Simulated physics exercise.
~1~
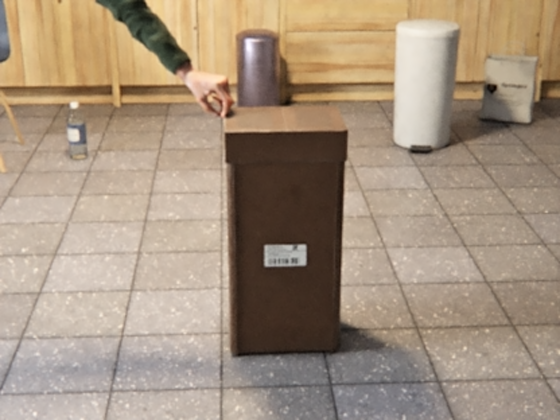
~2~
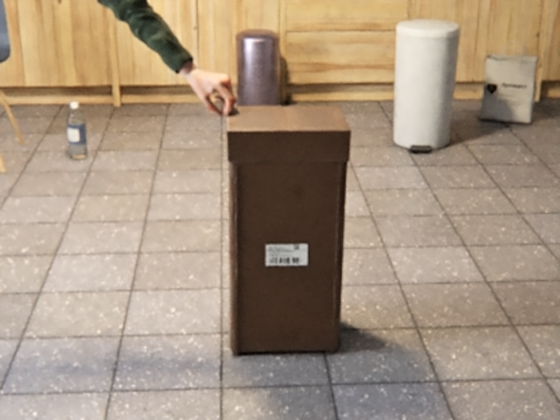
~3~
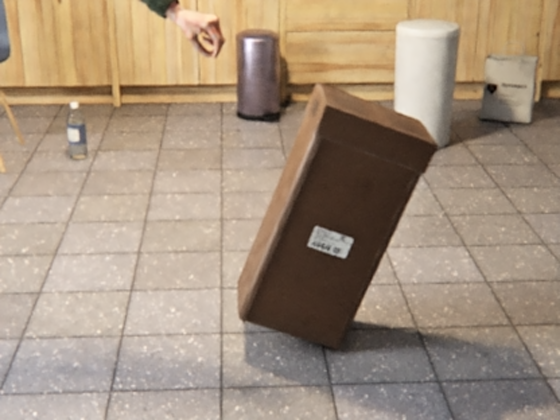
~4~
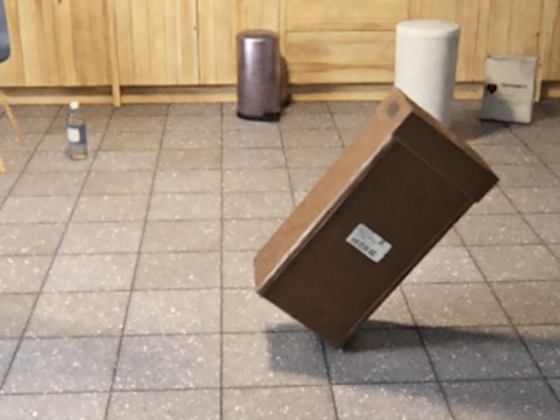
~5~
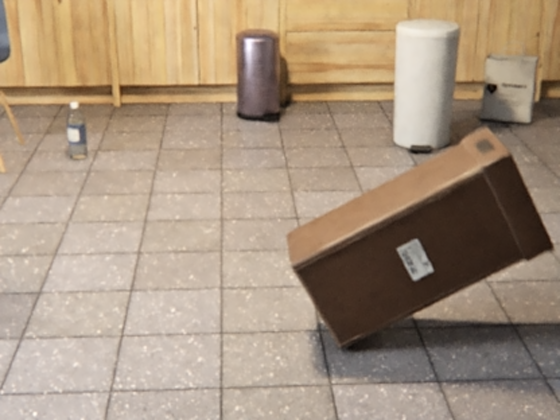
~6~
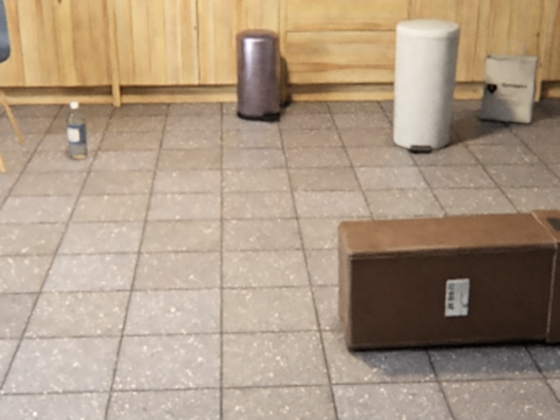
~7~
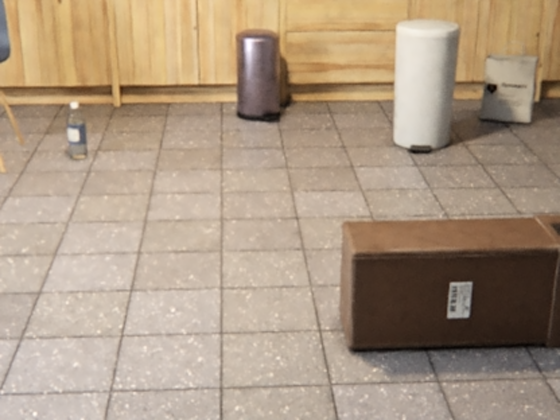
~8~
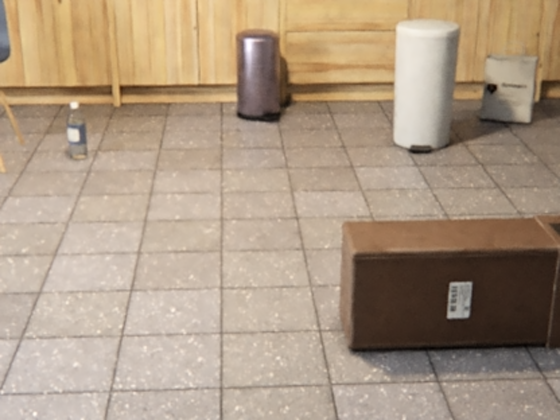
At the start, a tall brown box with a lid-like top stands upright on a grey tiled floor, while a hand in a green sleeve reaches in from the upper left and touches its top edge. The box then tips to the right as the hand lets go and draws back out of view. It leans further and further, pivoting on its lower right edge, with a white label showing on its front. Finally it drops onto its side and lies still, its top end partly out of view at the right, while the bottle and two bins behind stay put.
